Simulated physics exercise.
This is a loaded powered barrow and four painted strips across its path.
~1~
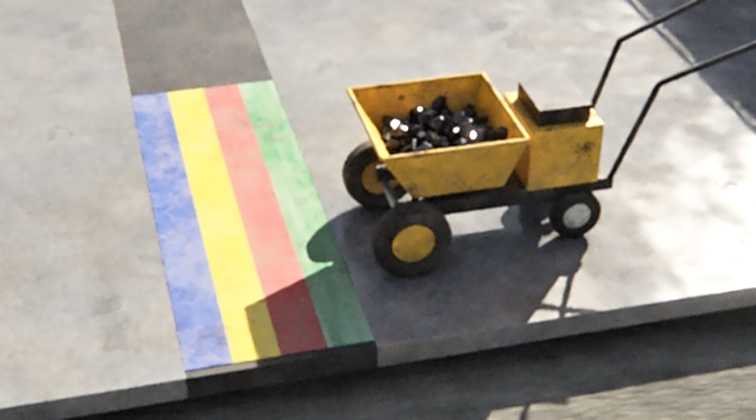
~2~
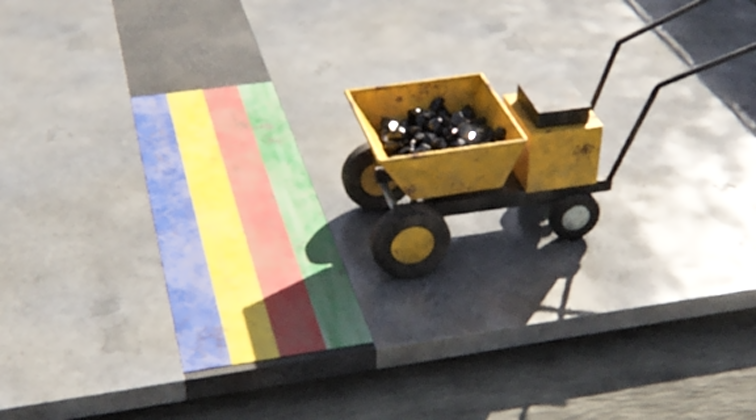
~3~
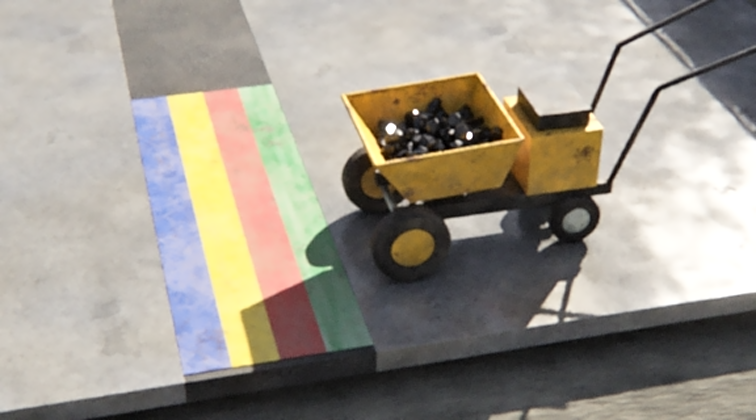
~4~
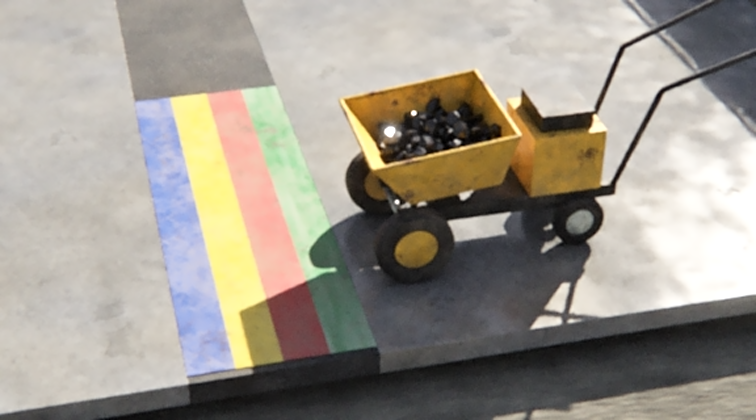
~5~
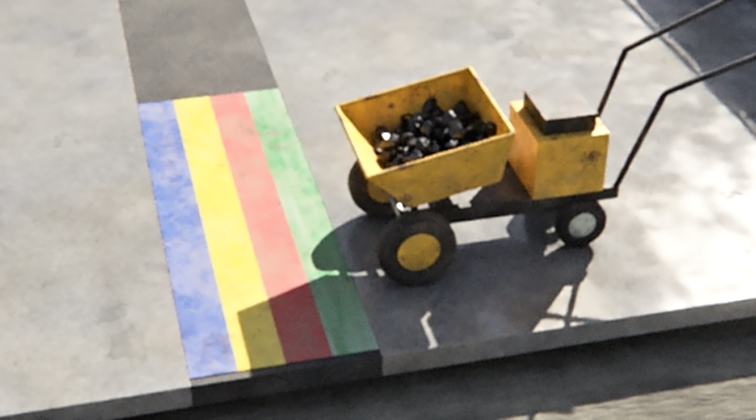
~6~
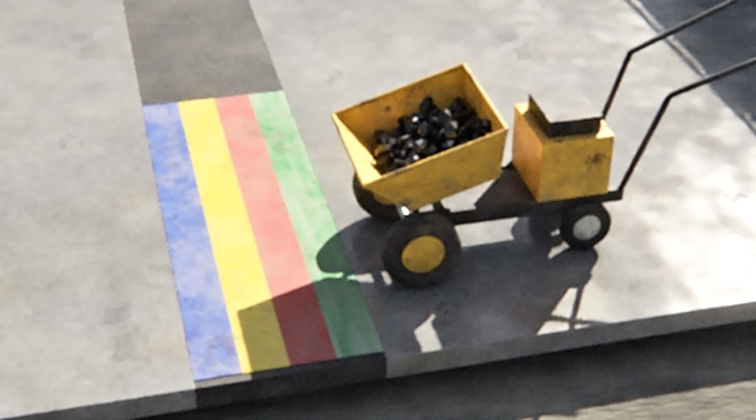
The yellow skip of a barrow loaded with black lumps tilts gradually toward four painted strips.
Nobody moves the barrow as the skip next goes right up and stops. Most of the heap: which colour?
Colour: Red.
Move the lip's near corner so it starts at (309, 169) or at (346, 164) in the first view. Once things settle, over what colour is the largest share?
Case one gives the strip in blue, case two gives that yellow strip.
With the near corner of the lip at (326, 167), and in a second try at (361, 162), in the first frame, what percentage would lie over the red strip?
0 per cent, then 30 per cent.
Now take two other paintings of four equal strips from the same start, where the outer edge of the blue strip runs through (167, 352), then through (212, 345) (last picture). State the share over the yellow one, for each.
The first comes to 20 per cent and the second to 30 per cent.
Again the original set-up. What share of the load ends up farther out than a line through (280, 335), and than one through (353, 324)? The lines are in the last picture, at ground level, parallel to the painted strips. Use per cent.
30 and 80 in a hundred.
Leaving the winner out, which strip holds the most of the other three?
The strip in second place is the strip in yellow.
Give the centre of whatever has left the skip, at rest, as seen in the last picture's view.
Near (272, 262).
Soon, skip tipped steeply; all in the skip.
A while on, skip tipped right over; most in the skip; a small part over the red strip; a stray few over the yellow strip.
Towards the end, skip tipped right over; about a quarter in the skip; a stray few over the green strip; about half over the red strip; about a quarter over the yellow strip; a small part over the blue strip; a stray few off the paint.
Finally, skip tipped right over; about a quarter in the skip; a small part over the green strip; about half over the red strip; about a quarter over the yellow strip; a small part over the blue strip; a stray few off the paint.
